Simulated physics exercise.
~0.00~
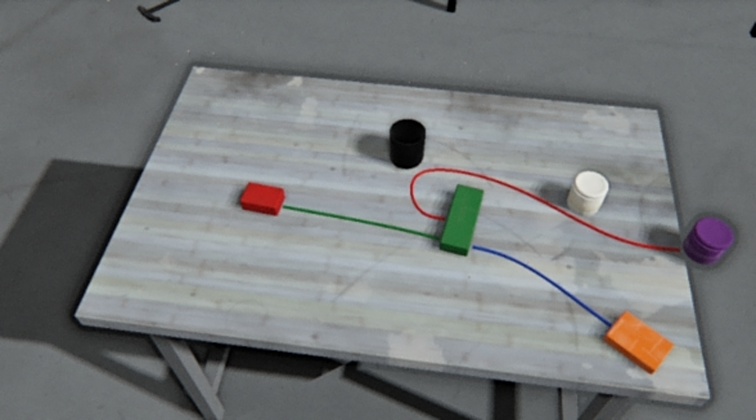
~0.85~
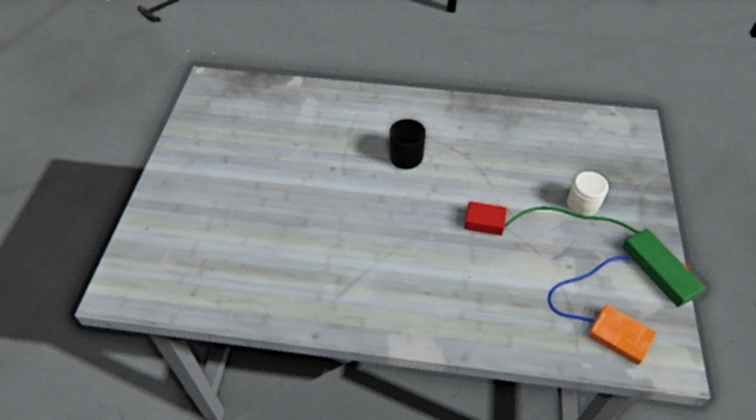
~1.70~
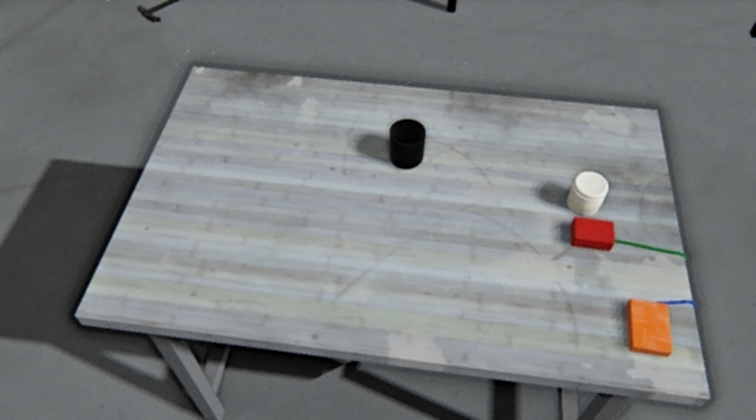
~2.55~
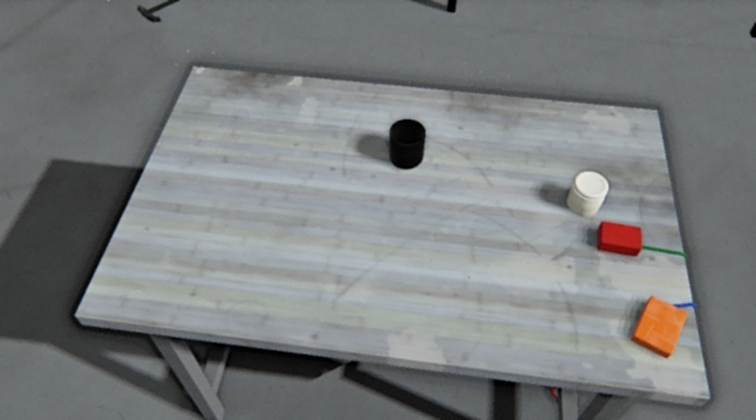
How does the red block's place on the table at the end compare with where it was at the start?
It started on the left part of the table, and by the end it was near the right edge, just below and to the right of the white canister.
